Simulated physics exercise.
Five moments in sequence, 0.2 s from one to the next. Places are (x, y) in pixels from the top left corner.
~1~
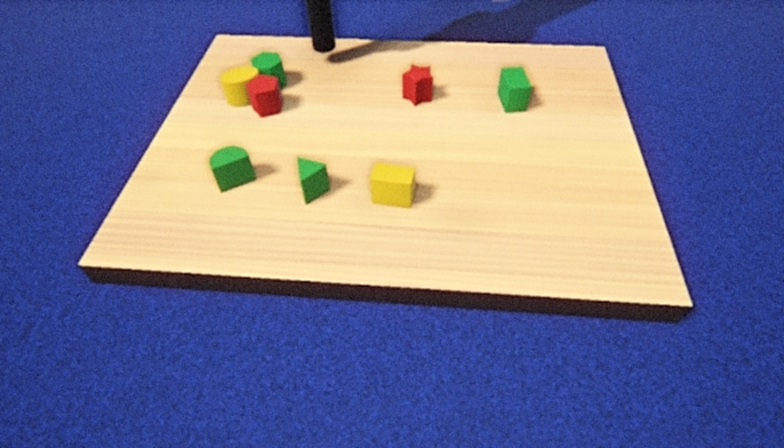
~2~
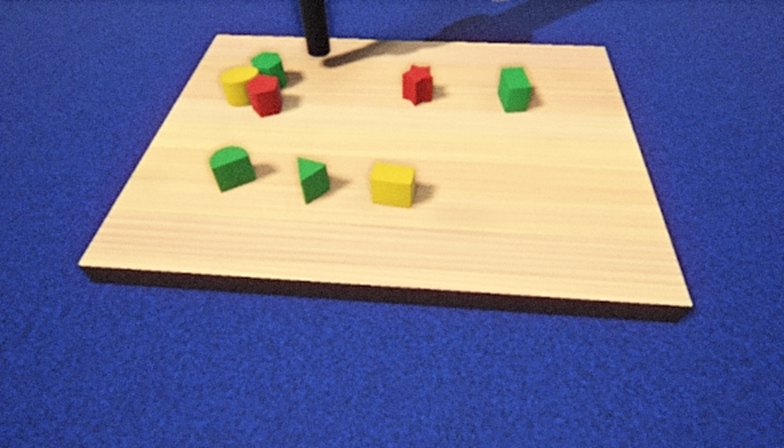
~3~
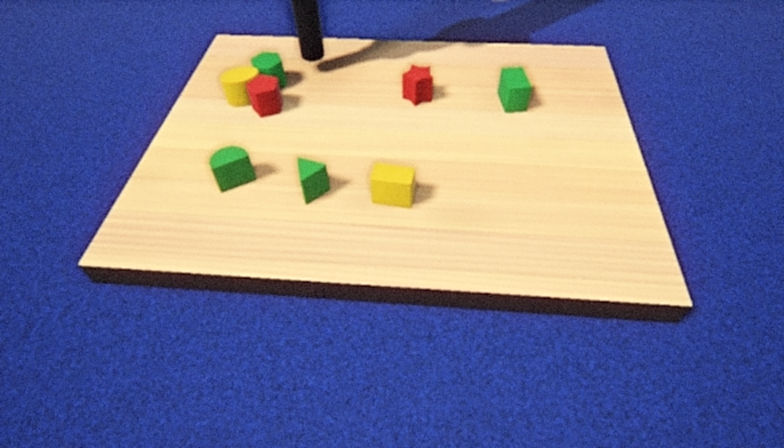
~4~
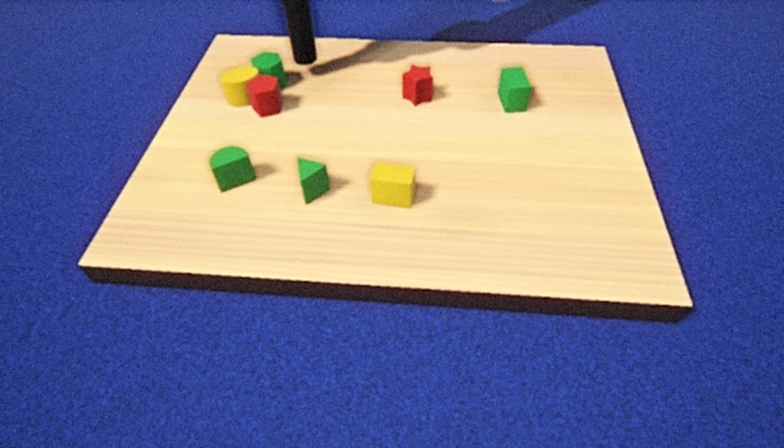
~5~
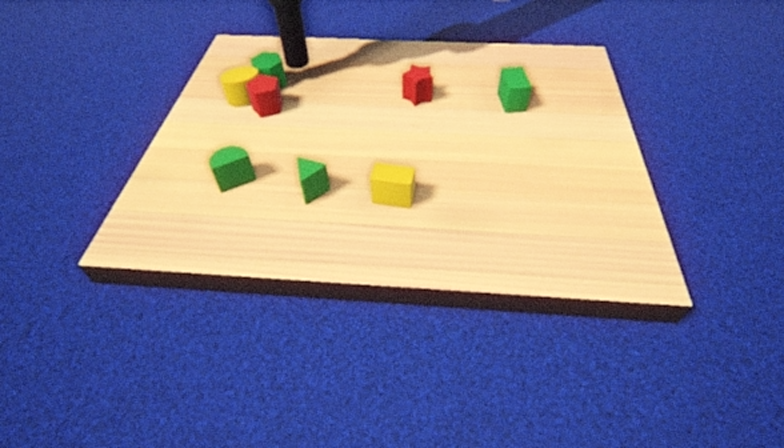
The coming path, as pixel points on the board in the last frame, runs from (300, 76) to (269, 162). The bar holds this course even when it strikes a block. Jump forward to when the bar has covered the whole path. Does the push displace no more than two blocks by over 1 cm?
The answer is yes.
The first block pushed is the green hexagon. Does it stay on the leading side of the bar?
Fallen away.
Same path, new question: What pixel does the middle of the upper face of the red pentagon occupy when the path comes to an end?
The red pentagon ends near (250, 94).
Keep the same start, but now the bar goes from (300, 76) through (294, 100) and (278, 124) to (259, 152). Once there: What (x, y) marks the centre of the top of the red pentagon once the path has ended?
Close to (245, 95).
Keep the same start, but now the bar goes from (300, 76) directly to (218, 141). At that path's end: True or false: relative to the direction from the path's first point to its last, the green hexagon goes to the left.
That statement is not accurate.
The first path, step by step. One third of the way, bar (287, 88); red pentagon (258, 86), turned 15° clockwise; green hexagon (264, 61), turned 25° clockwise.
Two thirds of the way, bar (277, 116); red pentagon (250, 94), turned 80° clockwise; green hexagon (264, 61), turned 25° clockwise.
At the end, bar (265, 148); green D-shaped block not moved; red pentagon (250, 94), turned 80° clockwise; green hexagon (264, 61), turned 25° clockwise.
